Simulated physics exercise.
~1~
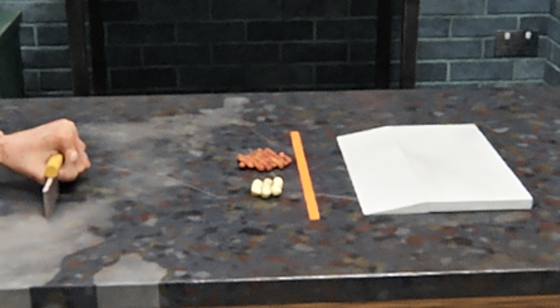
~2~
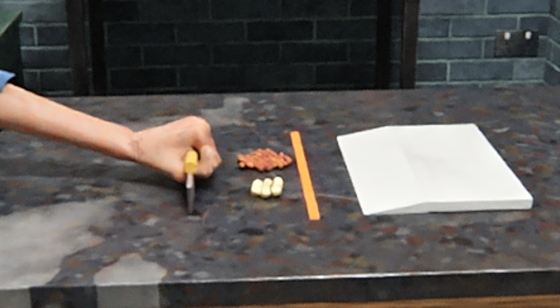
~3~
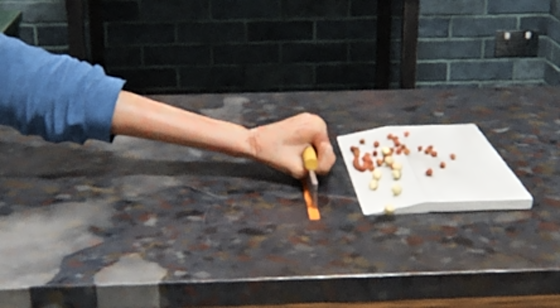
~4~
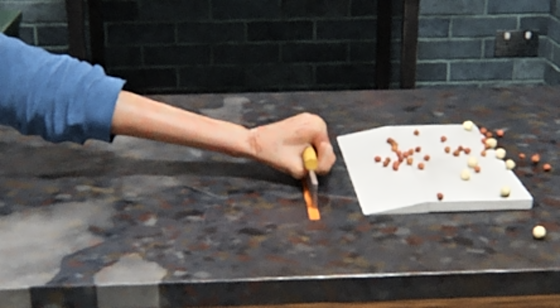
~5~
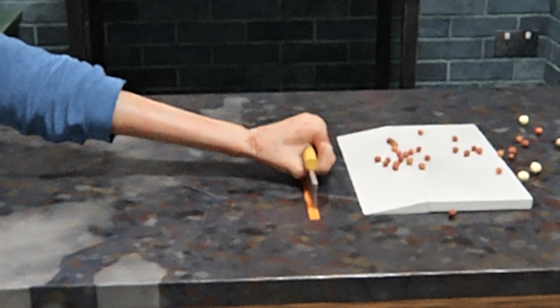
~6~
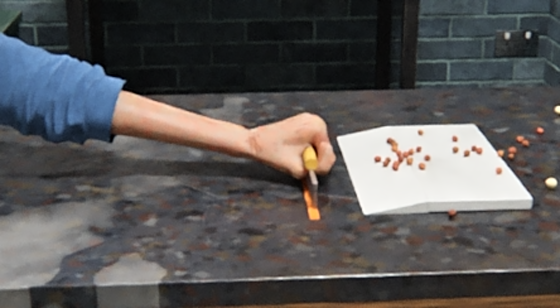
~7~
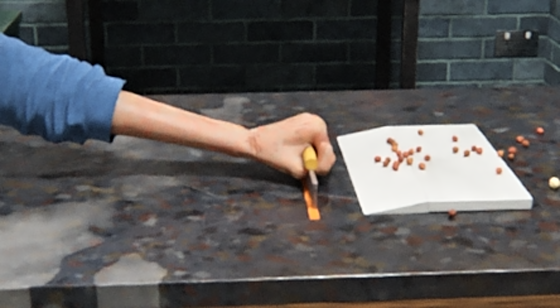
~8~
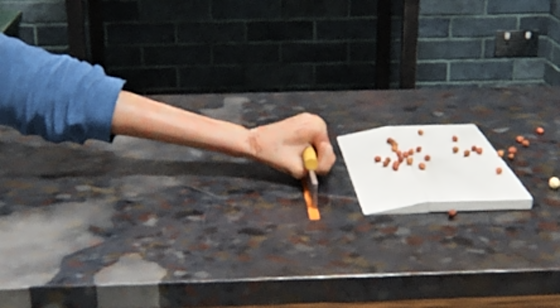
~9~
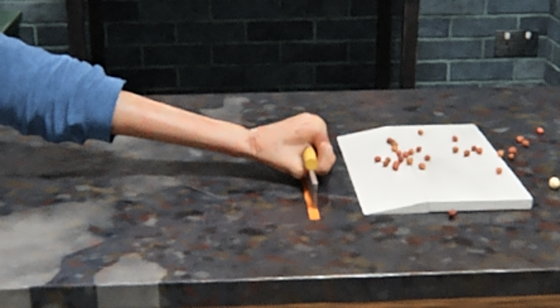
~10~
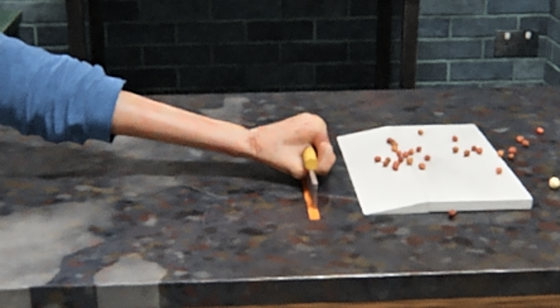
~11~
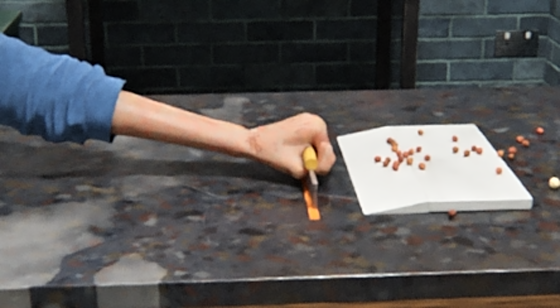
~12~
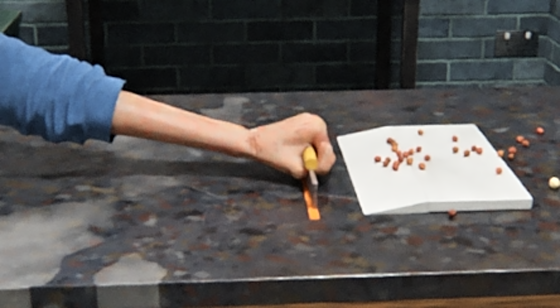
Hand pushing a scraper right to an orange strip, sending pale and reddish balls scattering over a white slab and beyond.
